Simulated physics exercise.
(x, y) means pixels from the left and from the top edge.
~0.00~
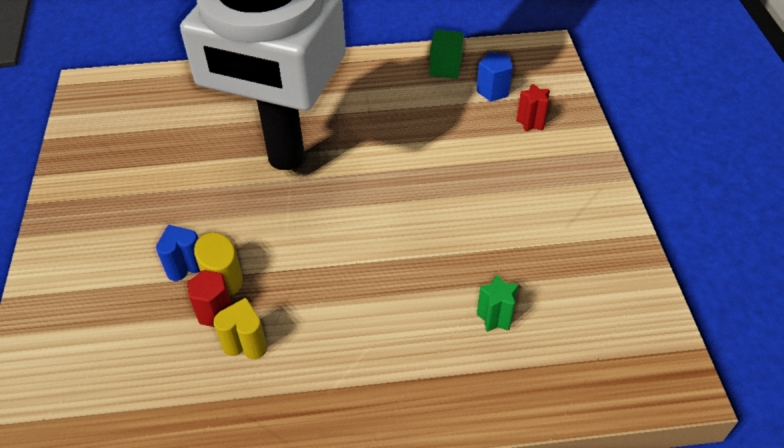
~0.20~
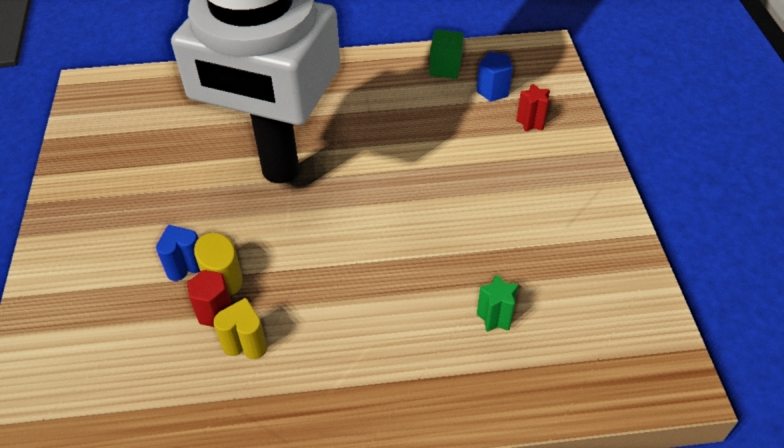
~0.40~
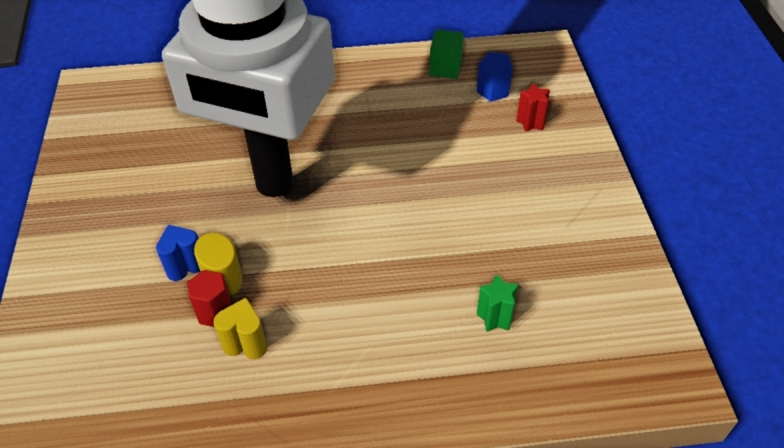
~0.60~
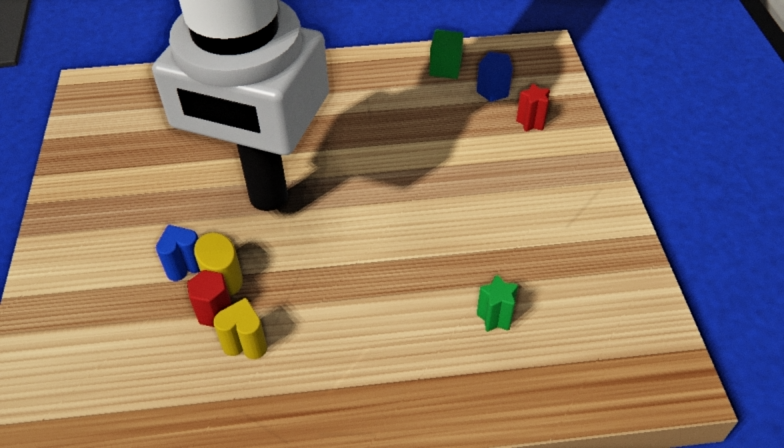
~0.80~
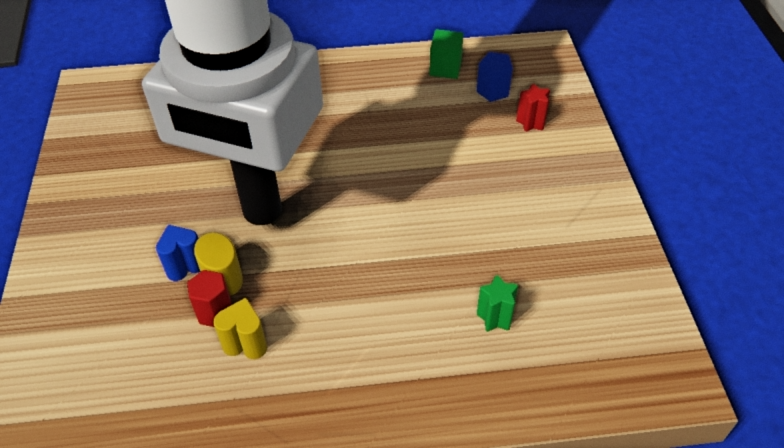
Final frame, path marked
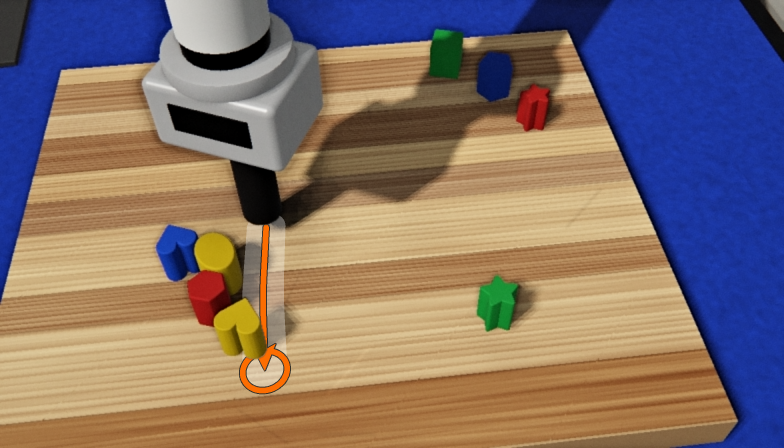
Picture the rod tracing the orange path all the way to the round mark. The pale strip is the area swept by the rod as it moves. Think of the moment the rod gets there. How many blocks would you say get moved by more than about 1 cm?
1 block.
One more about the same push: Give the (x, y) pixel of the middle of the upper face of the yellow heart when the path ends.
Top centre: (218, 366).
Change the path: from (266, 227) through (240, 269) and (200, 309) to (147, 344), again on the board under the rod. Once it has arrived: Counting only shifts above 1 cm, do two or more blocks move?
Answer: Yes.
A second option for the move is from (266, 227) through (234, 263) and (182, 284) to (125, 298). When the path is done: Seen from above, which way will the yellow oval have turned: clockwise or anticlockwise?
The sense of turning is anti-clockwise.
The line goes straight from (266, 227) to (265, 370).
On the path given first. One third of the way, rod at (260, 256); nothing pushed yet.
Two thirds of the way, rod at (260, 305); yellow heart at (234, 330).
At the end, rod at (261, 356); yellow oval unmoved; yellow heart at (218, 366), turned 75° clockwise.
